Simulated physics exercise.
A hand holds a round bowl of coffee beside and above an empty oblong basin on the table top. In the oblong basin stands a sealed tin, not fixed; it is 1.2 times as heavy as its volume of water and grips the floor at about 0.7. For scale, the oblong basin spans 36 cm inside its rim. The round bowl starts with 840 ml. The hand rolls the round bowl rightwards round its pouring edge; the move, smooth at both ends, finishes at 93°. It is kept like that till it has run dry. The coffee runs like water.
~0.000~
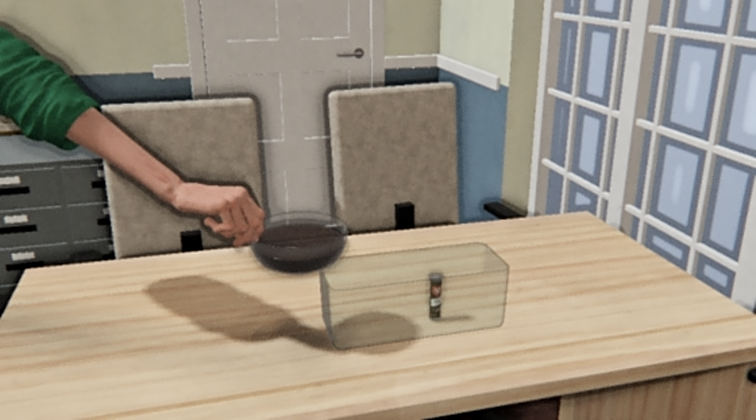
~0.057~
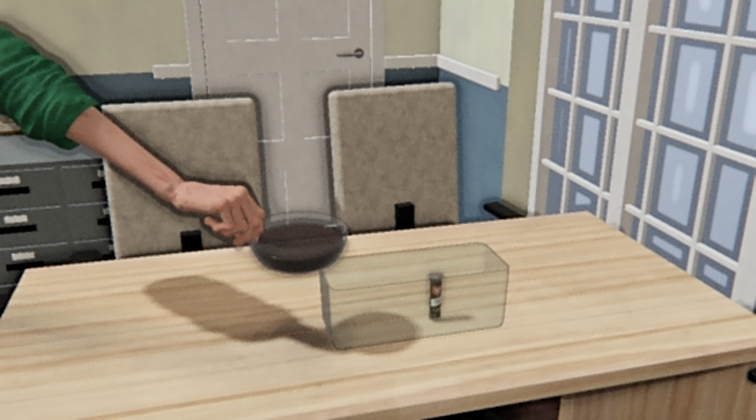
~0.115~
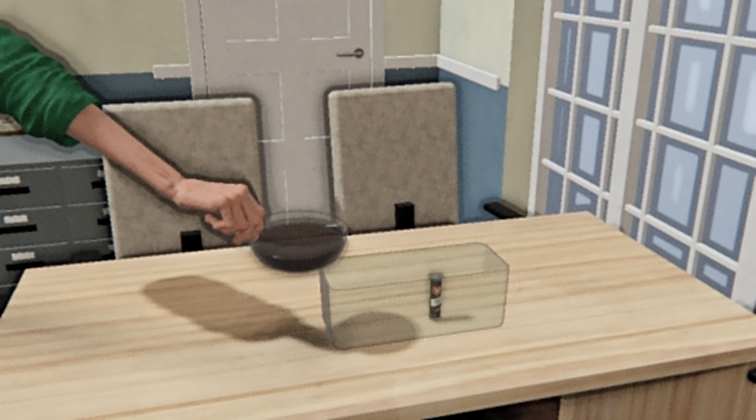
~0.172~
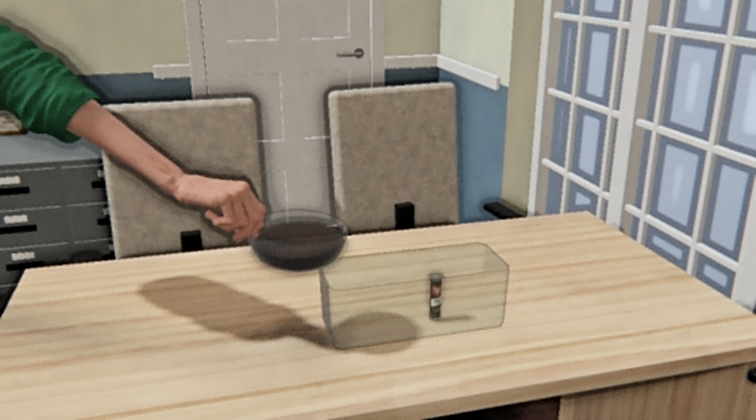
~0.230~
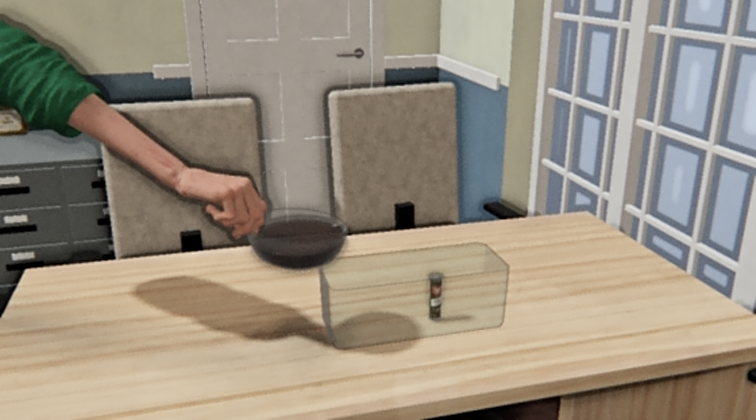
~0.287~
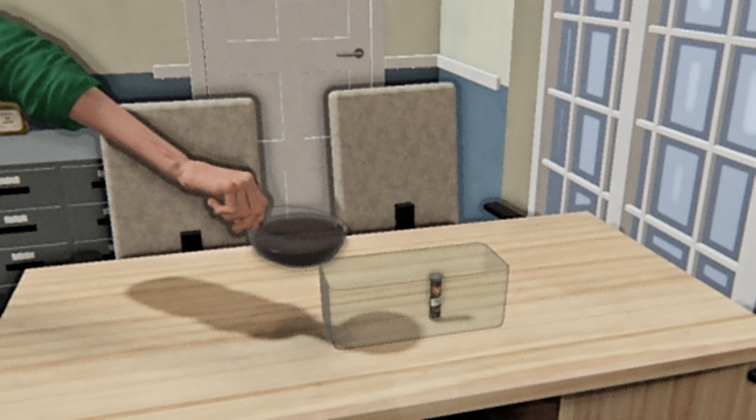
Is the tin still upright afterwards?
It stays up.
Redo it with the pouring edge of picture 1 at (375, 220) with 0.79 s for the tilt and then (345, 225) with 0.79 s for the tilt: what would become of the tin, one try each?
First it topples; then it topples.
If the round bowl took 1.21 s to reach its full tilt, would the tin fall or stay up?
The tin stays up.
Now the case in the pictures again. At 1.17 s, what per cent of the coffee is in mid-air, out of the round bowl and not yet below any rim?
Some 14 per cent.
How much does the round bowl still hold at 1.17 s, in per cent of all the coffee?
About 10 per cent.
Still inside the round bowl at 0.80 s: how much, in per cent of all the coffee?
Near 66 in a hundred.
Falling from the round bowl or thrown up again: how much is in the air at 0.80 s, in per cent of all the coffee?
Some 28 per cent.
By 0.80 s the tilt is 52° and 65 per cent is still to pour; the tin stands where it began.
By 1.17 s the tilt is 83° and 10 per cent is still to pour; the tin stands where it began.
By 1.56 s the tilt is 93° and 0 per cent is still to pour; the tin stands where it began.
By 1.99 s the tilt is 93° and 0 per cent is still to pour; the tin stands where it began.
At rest the tin stands where it began.
